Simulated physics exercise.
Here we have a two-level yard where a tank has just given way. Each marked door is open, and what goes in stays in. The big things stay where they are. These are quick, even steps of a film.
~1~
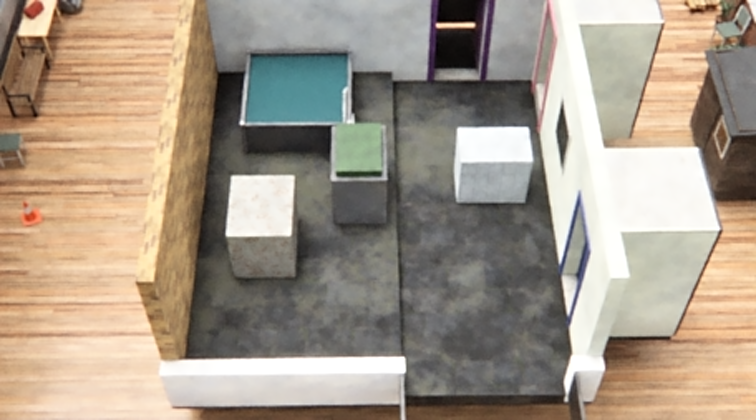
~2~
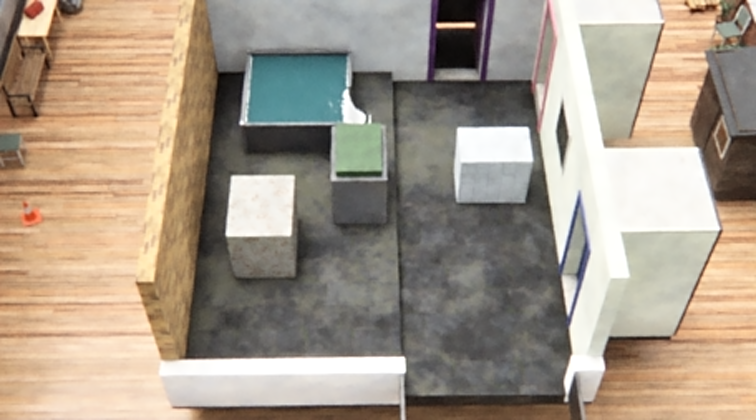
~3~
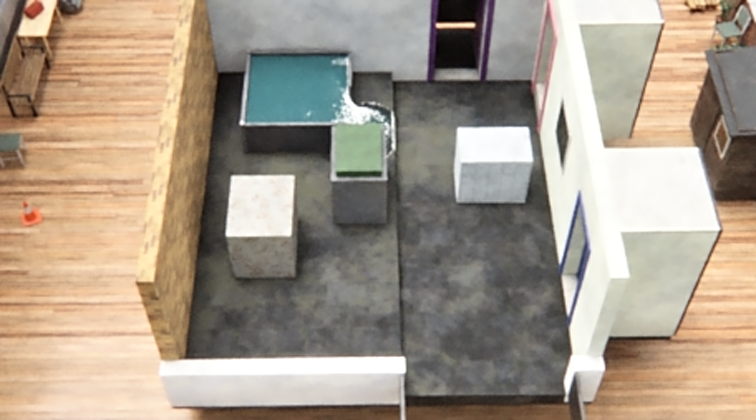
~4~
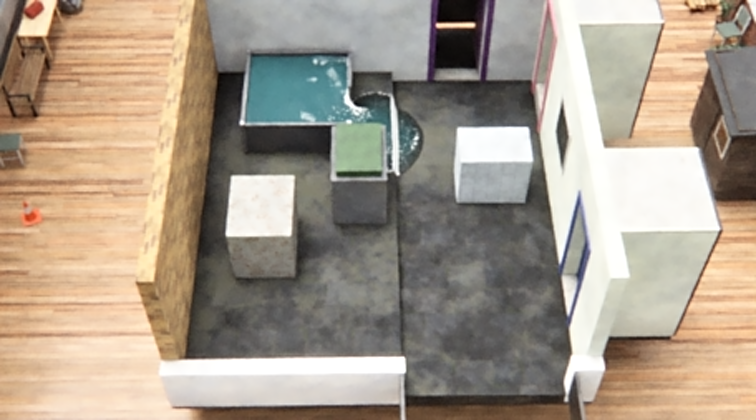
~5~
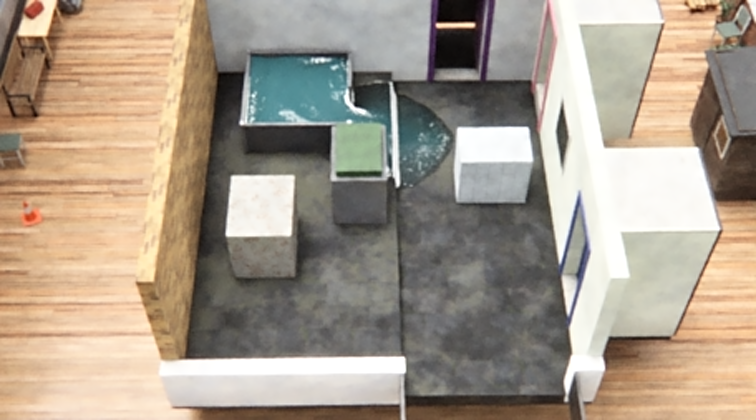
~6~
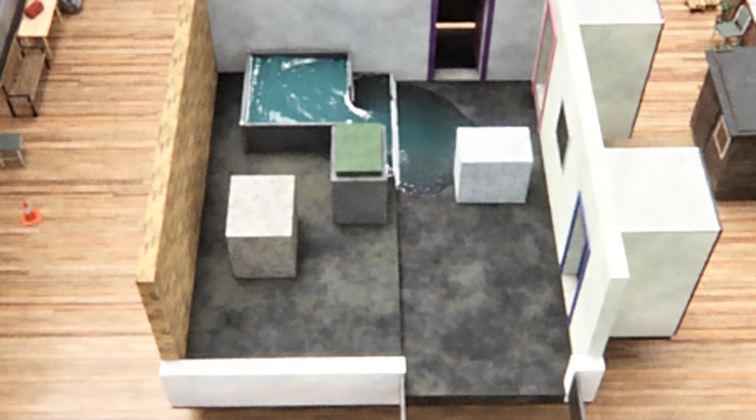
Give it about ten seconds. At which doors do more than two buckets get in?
The purple door floods; the blue door holds within the limit; the pink door holds within the limit.
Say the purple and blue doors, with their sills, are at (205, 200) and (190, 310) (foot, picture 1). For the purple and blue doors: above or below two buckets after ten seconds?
One by one: The purple one takes less; the blue one is under.
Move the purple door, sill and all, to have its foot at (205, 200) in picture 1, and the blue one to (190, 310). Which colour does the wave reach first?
First comes the pink-painted one.
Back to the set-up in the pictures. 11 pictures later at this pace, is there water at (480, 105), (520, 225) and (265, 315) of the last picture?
In turn: Under water, covered, clear.
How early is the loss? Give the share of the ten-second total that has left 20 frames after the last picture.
Near 5 in a hundred.
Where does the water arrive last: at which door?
The blue-painted one.
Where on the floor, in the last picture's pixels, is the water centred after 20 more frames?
Around (404, 148).
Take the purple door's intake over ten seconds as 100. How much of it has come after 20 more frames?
Close to 10 %.
A moment on, water covers 25 % of the floor; the purple door wet at the sill, nothing in, the blue door not reached, the pink door wet at the sill, nothing in.
Next, water covers 40 % of the floor; the purple door wet at the sill, nothing in, the blue door not reached, the pink door wet at the sill, nothing in.
Then, water covers 55 % of the floor; the purple door under two buckets in, the blue door wet at the sill, nothing in, the pink door wet at the sill, nothing in.
Later, water covers 55 % of the floor; the purple door over two buckets in, the blue door under two buckets in, the pink door wet at the sill, nothing in.
In the end, water covers 55 % of the floor; the purple door over two buckets in, the blue door under two buckets in, the pink door wet at the sill, nothing in.
